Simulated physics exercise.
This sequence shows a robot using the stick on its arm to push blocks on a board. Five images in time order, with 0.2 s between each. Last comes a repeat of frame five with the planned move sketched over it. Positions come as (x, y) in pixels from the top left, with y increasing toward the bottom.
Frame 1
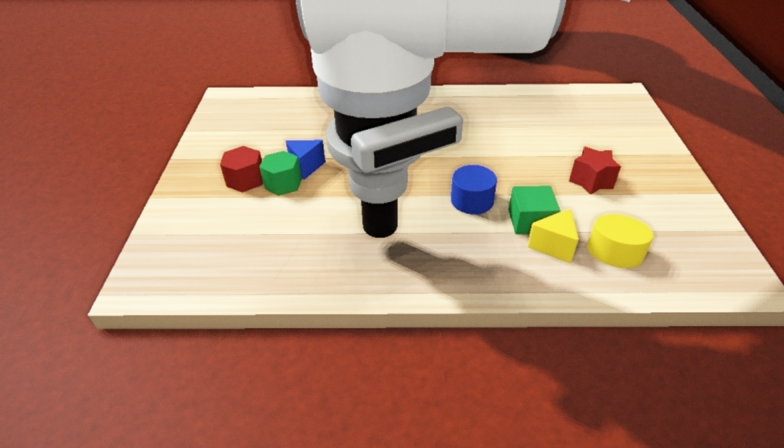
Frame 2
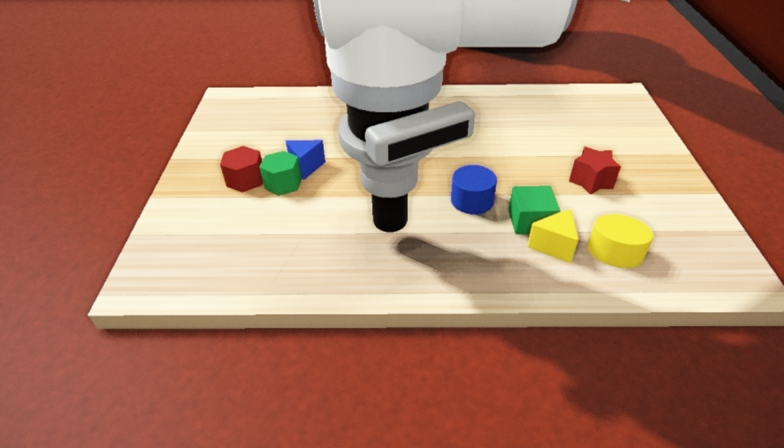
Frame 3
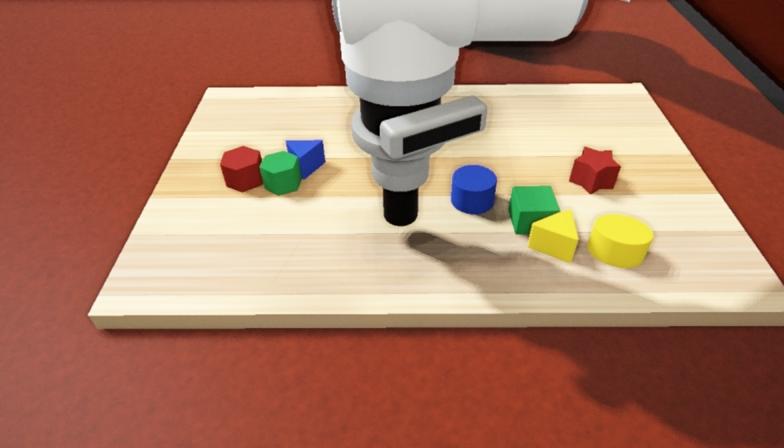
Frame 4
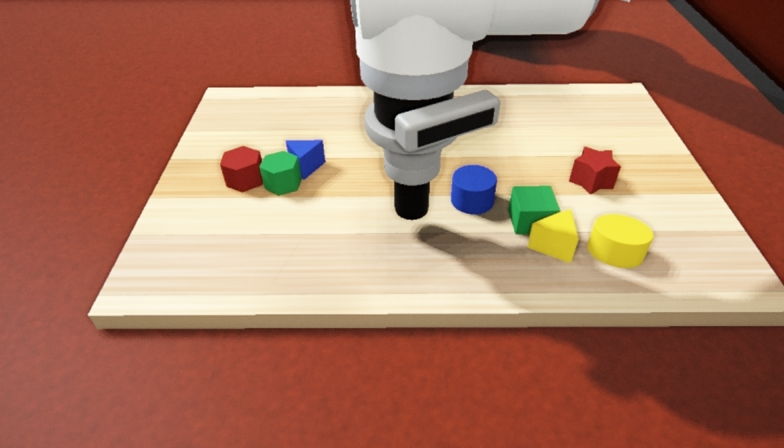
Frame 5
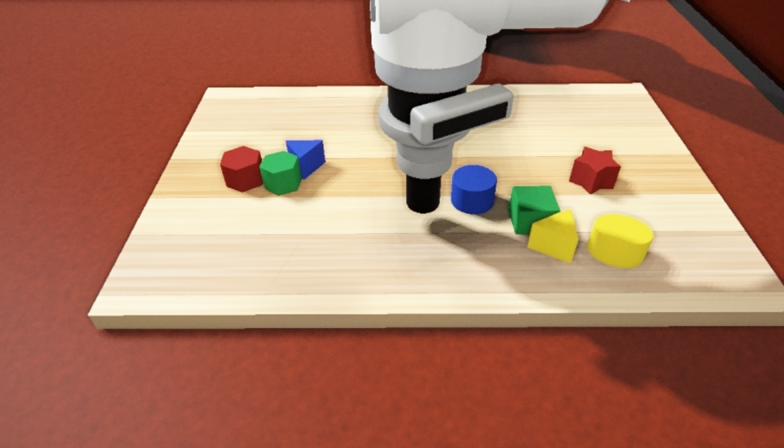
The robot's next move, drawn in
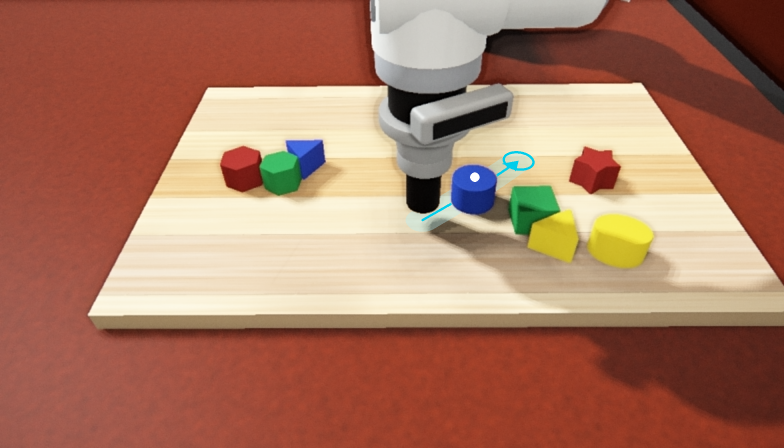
The robot arm moves its stick right and slightly up the board toward the blue round block.
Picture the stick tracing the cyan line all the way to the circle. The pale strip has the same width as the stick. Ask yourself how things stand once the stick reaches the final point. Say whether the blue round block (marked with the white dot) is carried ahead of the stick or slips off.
When the path ends, it will lie beside or behind the stick.
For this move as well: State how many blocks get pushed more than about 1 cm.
Going by the path, one block will move.
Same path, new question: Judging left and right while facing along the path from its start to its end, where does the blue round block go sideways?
It heads right.
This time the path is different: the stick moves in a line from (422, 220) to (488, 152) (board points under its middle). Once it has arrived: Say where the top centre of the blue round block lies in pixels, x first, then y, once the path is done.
If I read the scene right, the answer is (499, 168).
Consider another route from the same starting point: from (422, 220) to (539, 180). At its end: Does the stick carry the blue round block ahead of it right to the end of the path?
My answer is yes.
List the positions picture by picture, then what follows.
In the first frame, stick tip (380, 228); block tops, blue round block (475, 177); green square block (536, 198).
In the second frame, stick (390, 222); blocks unchanged.
In the third frame, stick (401, 216); blocks unchanged.
In the fourth frame, stick (412, 211); blocks unchanged.
In the fifth frame, stick (423, 204); blue round block (475, 177); green square block (536, 198).
Path on the board, in a line from (422, 220) to (519, 161); the dot is on the blue round block.
What follows on the original path. One third of the way, stick (461, 183); blue round block (497, 169).
Two thirds of the way, stick (493, 164); blue round block (532, 160).
At the end, stick (521, 145); blue round block (549, 156); green square block in place.
